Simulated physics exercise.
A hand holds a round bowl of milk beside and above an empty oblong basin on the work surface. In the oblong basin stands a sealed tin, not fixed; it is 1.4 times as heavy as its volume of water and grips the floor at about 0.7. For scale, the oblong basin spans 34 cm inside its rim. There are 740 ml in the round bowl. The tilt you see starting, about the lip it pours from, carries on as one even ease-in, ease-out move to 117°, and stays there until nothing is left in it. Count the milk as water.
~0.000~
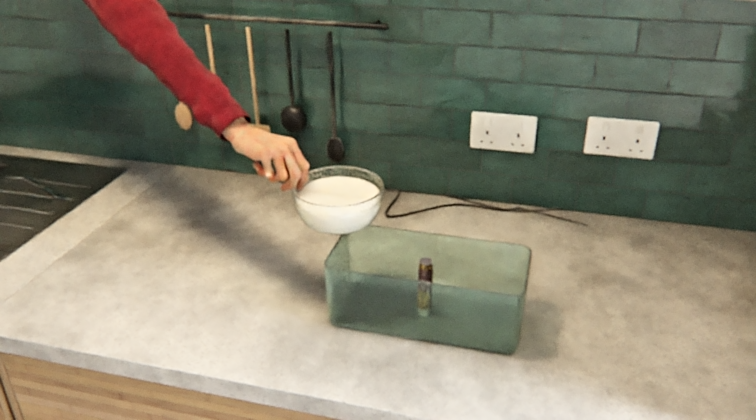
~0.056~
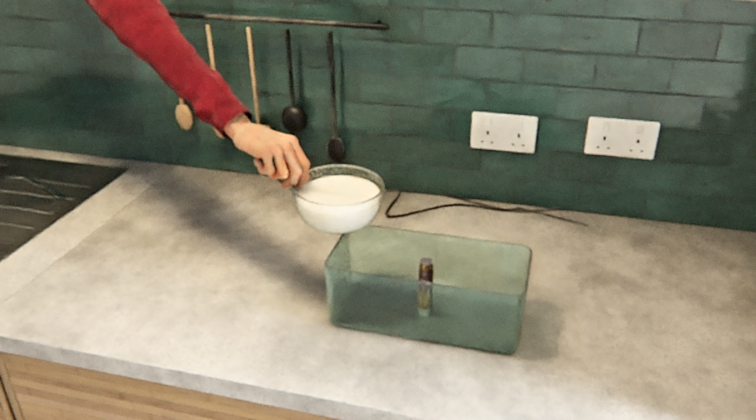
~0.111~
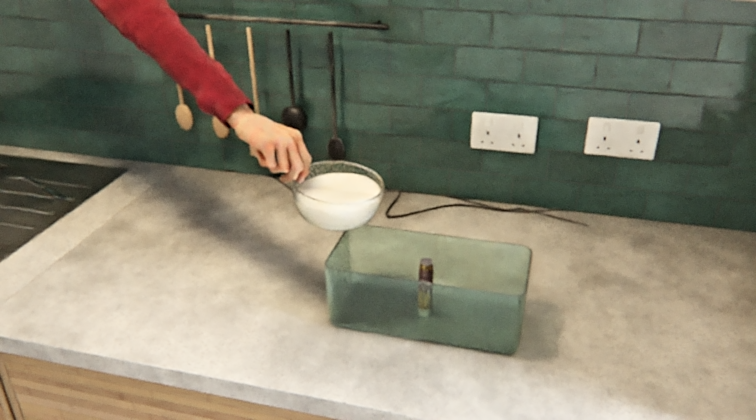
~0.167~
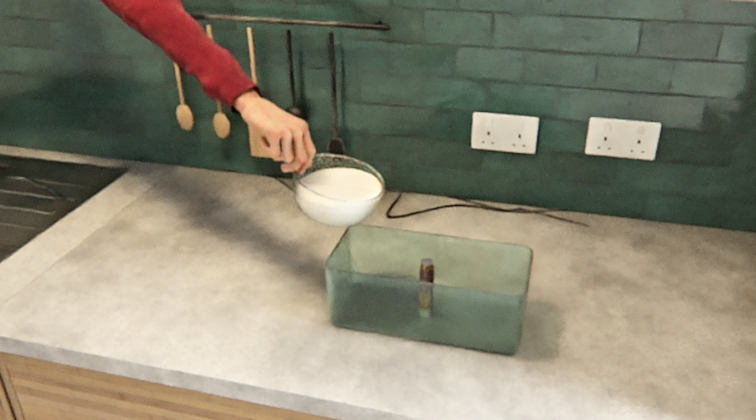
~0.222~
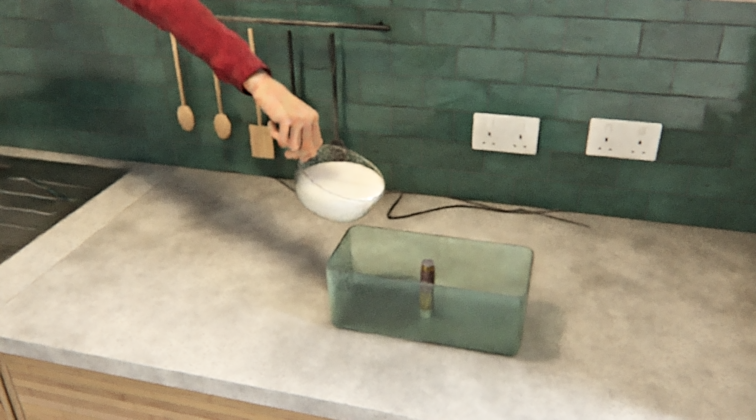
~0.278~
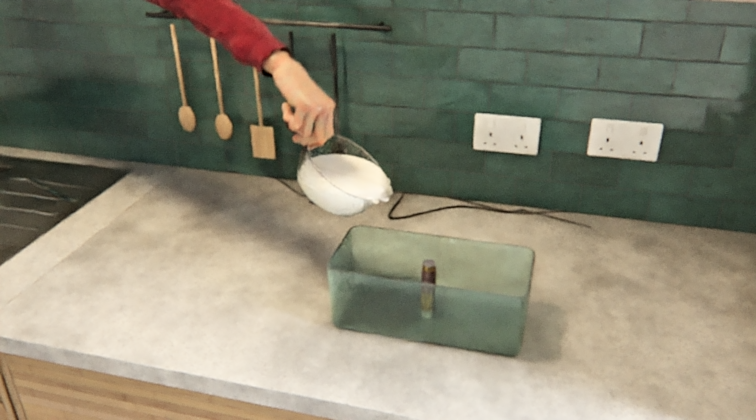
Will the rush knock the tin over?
It stays up.
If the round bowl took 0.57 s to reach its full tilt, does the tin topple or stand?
The tin remains upright.
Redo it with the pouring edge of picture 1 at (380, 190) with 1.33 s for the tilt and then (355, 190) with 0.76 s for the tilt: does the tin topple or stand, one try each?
First it keeps standing; then it falls.
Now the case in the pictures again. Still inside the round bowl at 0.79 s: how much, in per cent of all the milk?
Near 0 in a hundred.
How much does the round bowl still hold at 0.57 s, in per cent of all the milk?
About 18 per cent.
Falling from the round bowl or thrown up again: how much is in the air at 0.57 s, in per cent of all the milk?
Some 60 per cent.
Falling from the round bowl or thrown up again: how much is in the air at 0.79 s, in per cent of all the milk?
Some 4 per cent.
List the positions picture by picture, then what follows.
Tilt 0°; pouring edge (381, 192); surface from (299, 189) to (380, 198); the oblong basin's rim runs from (336, 245) to (529, 271); the tin's top is at (426, 264), in the first frame.
Tilt 2°; pouring edge (382, 192); surface from (300, 188) to (381, 197), in the second frame.
Tilt 6°; pouring edge (382, 192); surface from (300, 185) to (381, 194), in the third frame.
Tilt 13°; pouring edge (382, 192); surface from (299, 180) to (381, 190), in the fourth frame.
Tilt 23°; pouring edge (383, 193); surface from (300, 172) to (384, 187), in the fifth frame.
Tilt 35°; pouring edge (383, 193); surface from (303, 162) to (381, 183); 4 per cent is over the edge, in the sixth frame.
By 0.57 s the tilt is 100° and 19 per cent is still to pour; the tin stands where it began.
By 0.79 s the tilt is 117° and 0 per cent is still to pour; the tin stands where it began.
By 1.01 s the tilt is 117° and 0 per cent is still to pour; the tin stands where it began.
By 1.26 s the tilt is 117° and 0 per cent is still to pour; the tin stands where it began.
At rest the tin stands where it began.
